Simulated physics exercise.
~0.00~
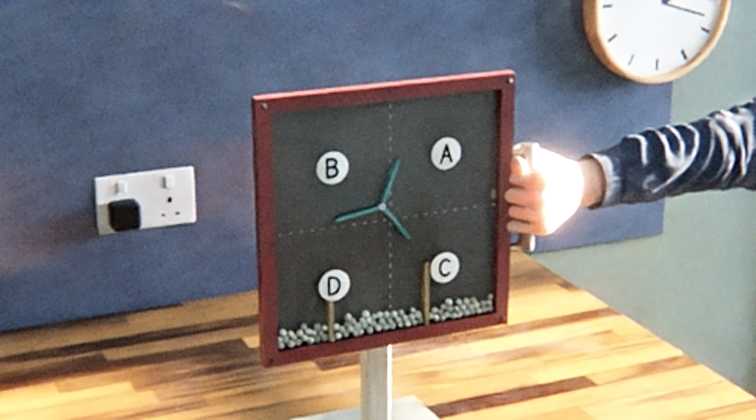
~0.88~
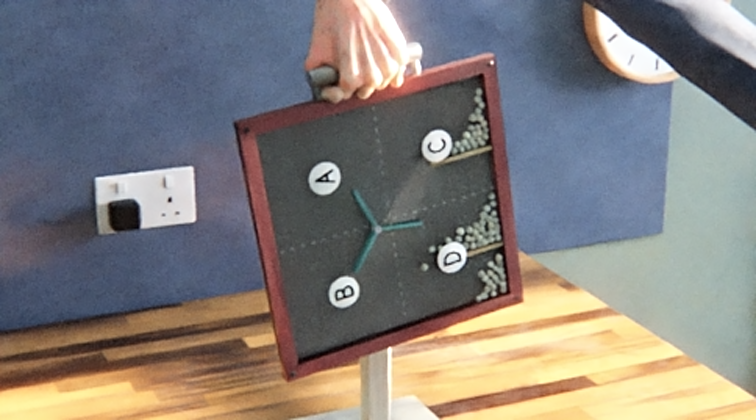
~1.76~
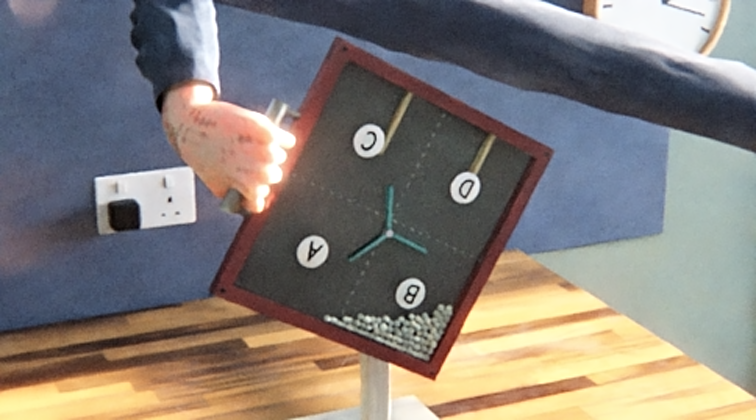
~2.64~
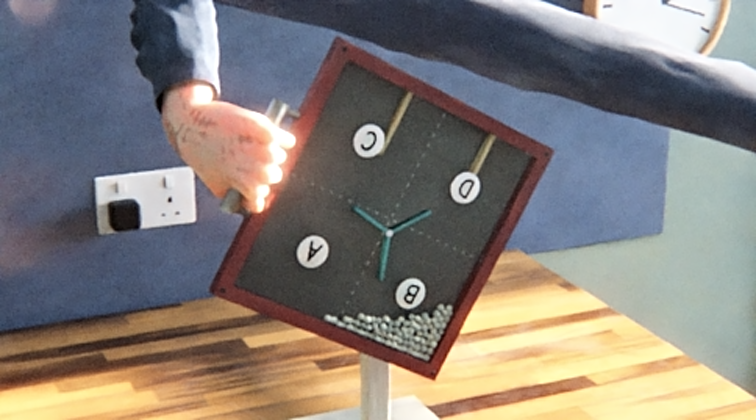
On a wooden worktop, a hand turning a framed dark panel anticlockwise, small pale balls tumbling and settling by upside-down B.
